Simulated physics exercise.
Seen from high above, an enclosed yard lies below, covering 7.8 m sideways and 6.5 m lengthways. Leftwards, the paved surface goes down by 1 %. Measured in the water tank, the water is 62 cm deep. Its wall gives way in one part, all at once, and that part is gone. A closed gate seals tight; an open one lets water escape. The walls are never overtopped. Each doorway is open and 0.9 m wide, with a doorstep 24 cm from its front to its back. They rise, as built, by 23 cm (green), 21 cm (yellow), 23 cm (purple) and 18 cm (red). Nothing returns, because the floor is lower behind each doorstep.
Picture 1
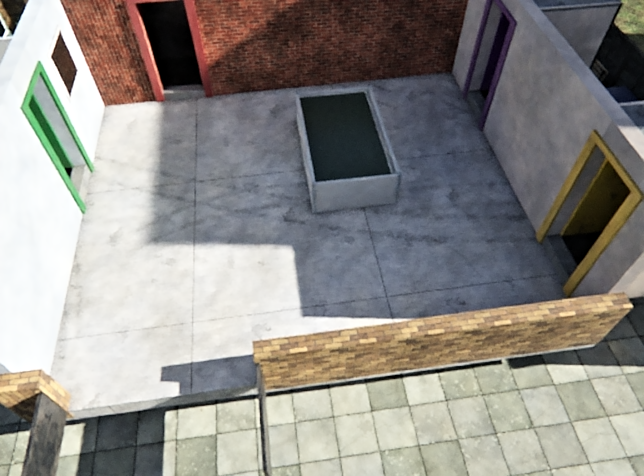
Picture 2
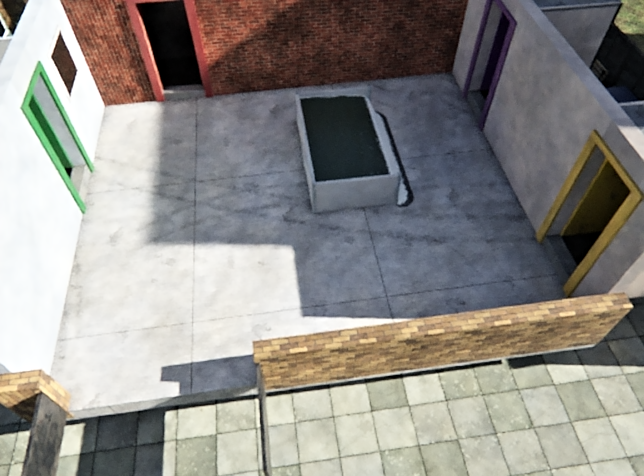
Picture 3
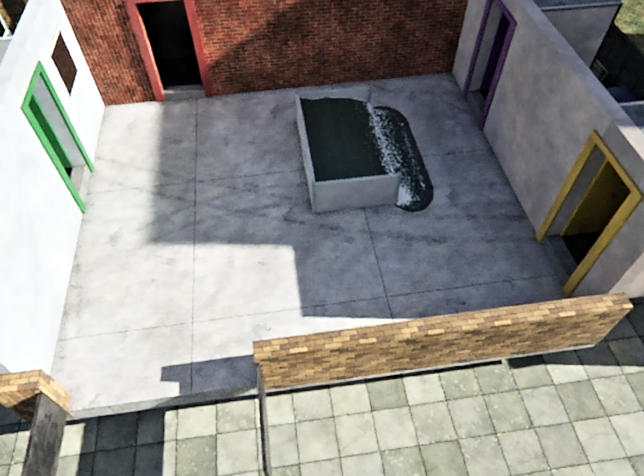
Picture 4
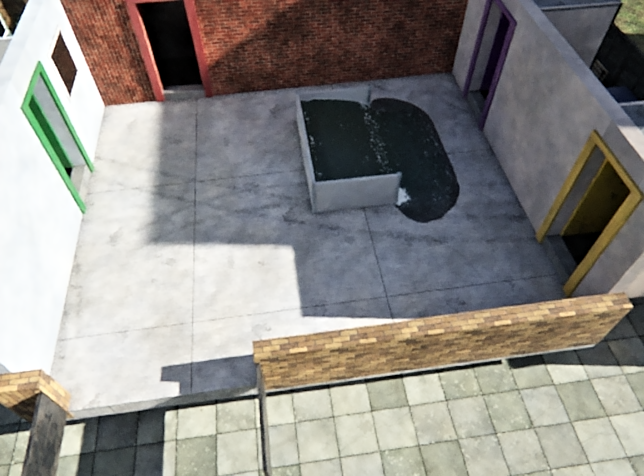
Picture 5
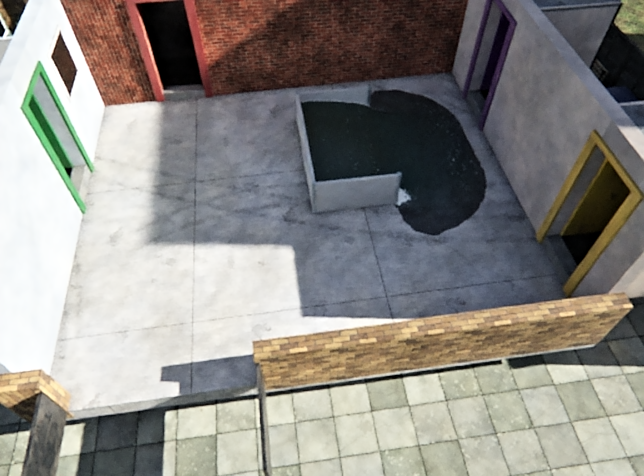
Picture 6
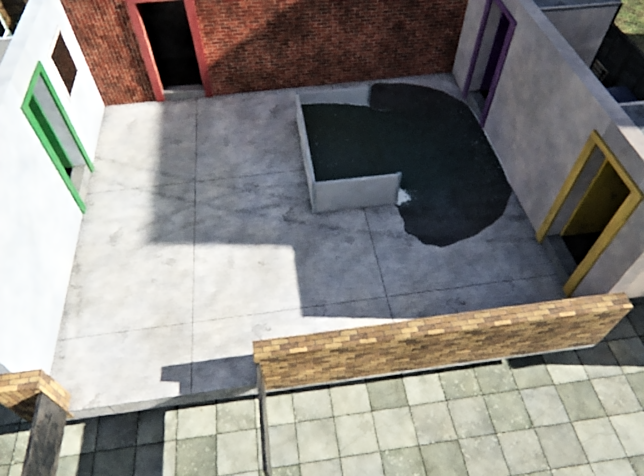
In a walled yard, dark water pours from the tank's right side and spreads to the purple door.
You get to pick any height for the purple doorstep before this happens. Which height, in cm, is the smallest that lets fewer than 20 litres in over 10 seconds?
The smallest is roughly 26 cm.
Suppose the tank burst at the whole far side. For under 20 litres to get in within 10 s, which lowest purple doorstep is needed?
Close to 12.5 cm at the least.
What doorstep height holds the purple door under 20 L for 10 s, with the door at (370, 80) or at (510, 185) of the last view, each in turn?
First place around 8.0 cm, second around 25 cm.
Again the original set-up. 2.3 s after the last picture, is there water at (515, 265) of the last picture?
At that moment it's submerged.
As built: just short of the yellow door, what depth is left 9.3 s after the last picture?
Some 3.5 cm.
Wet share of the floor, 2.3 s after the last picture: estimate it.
Some 30 in a hundred.
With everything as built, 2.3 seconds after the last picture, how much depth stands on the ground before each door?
Depth (cm): Green 0 / yellow 9 / purple 16 / red 0.
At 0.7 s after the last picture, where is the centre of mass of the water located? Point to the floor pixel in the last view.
At about (406, 152).
Then, 0.7 s after the last picture water covers 20 % of the floor, deepest (40 cm) near (483, 153); 33 cm at the purple door, 11 litres in over its 23 cm doorstep.
Then, 2.3 s after the last picture water covers 30 % of the floor, deepest (27 cm) near (453, 77); 16 cm at the purple door, 38 litres in over its 23 cm doorstep.
Then, 9.3 s after the last picture water covers 90 % of the floor, deepest (10 cm) near (77, 243); 2 cm at the purple door, 38 litres in over its 23 cm doorstep.
At the purple door as built, the water peaked near 33 cm, 0.7 s after the last picture.
Run again over the same 10 s with other heights there, 35 litres in over 23.5 cm, 4 litres over 31.5 cm. The limit of 20 litres is kept from about 26 cm up.
